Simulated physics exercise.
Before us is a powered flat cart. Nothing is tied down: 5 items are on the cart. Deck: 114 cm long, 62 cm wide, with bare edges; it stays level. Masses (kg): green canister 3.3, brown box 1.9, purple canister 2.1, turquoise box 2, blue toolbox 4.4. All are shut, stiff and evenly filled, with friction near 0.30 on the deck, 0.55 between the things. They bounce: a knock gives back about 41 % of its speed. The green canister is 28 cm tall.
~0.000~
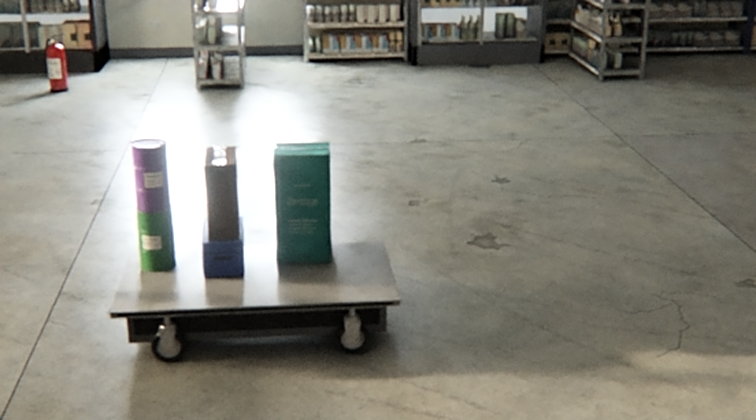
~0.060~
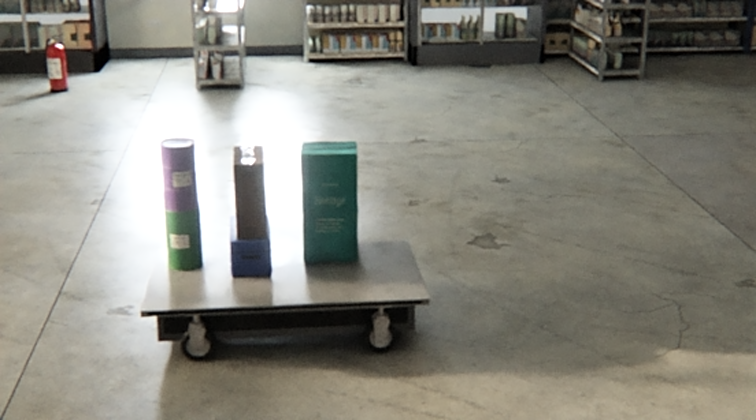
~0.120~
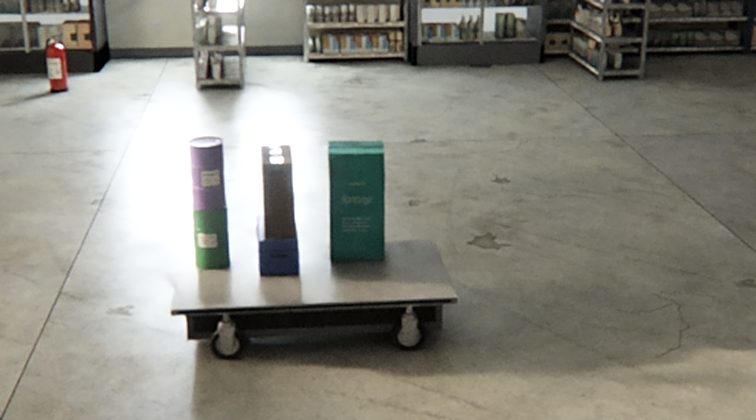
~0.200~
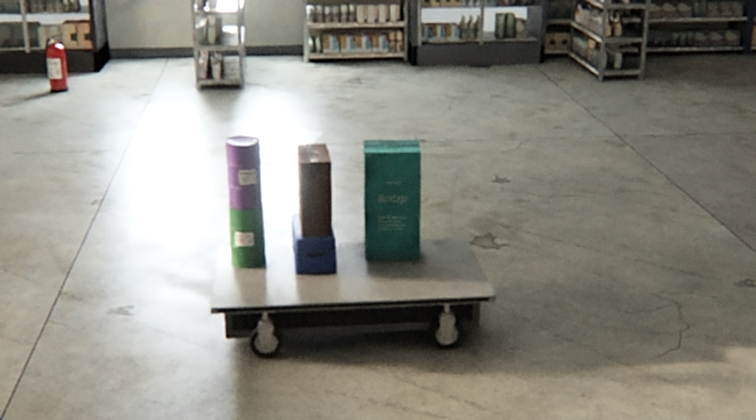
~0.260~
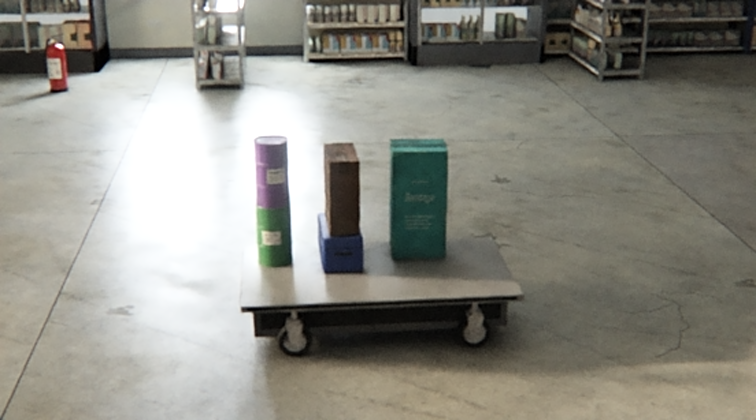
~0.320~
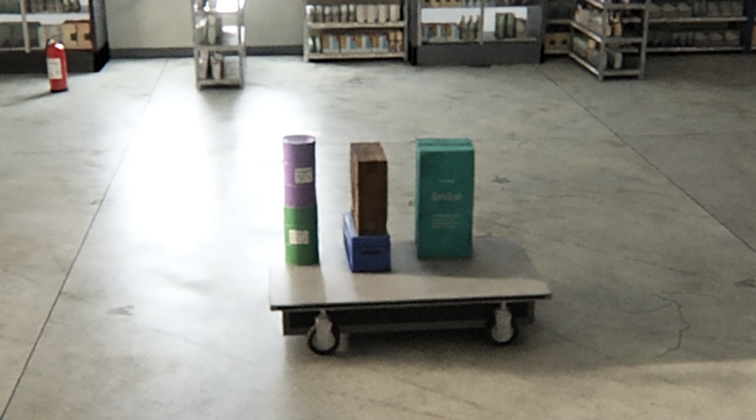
A flat cart with a pale top rolls steadily from left to right across a grey concrete floor, its load riding along upright, while the slightly raised view stays still. On it stand a purple canister stacked on a green one at left, a brown box on a blue toolbox, and a tall turquoise box at right. Stocked shelves and a red extinguisher stay put behind.
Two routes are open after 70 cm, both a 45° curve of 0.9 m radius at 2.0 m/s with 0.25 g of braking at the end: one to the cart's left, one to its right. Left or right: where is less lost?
Less is lost turning left.
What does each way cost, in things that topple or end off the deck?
Left: 1; right: 5.
Turning left. By 0.62 s, cart 124 cm along, turned 25°; brown box 9 cm from its spot near (491, 177); turquoise box 24 cm from its spot; blue toolbox 9 cm from its spot.
By 0.92 s, cart 183 cm along, turned 45°; brown box 23 cm from its spot near (573, 153); green canister 8 cm from its spot near (507, 201); turquoise box tilted 7°.
By 1.62 s, cart 252 cm along, turned 45°; turquoise box now off the deck; brown box 23 cm from its spot near (635, 125); green canister 8 cm from its spot near (576, 168).
When it is over (2.3 s), off the deck, turquoise box; not toppled but over 10 cm from the start, brown box and blue toolbox; the other 2 within 10 cm of the start. End places, in pixels of the last picture, green canister near (577, 168), brown box near (636, 125).
Turning right instead, green canister, brown box, purple canister, turquoise box and blue toolbox tipped over or off the deck, 5 of 5 in all.
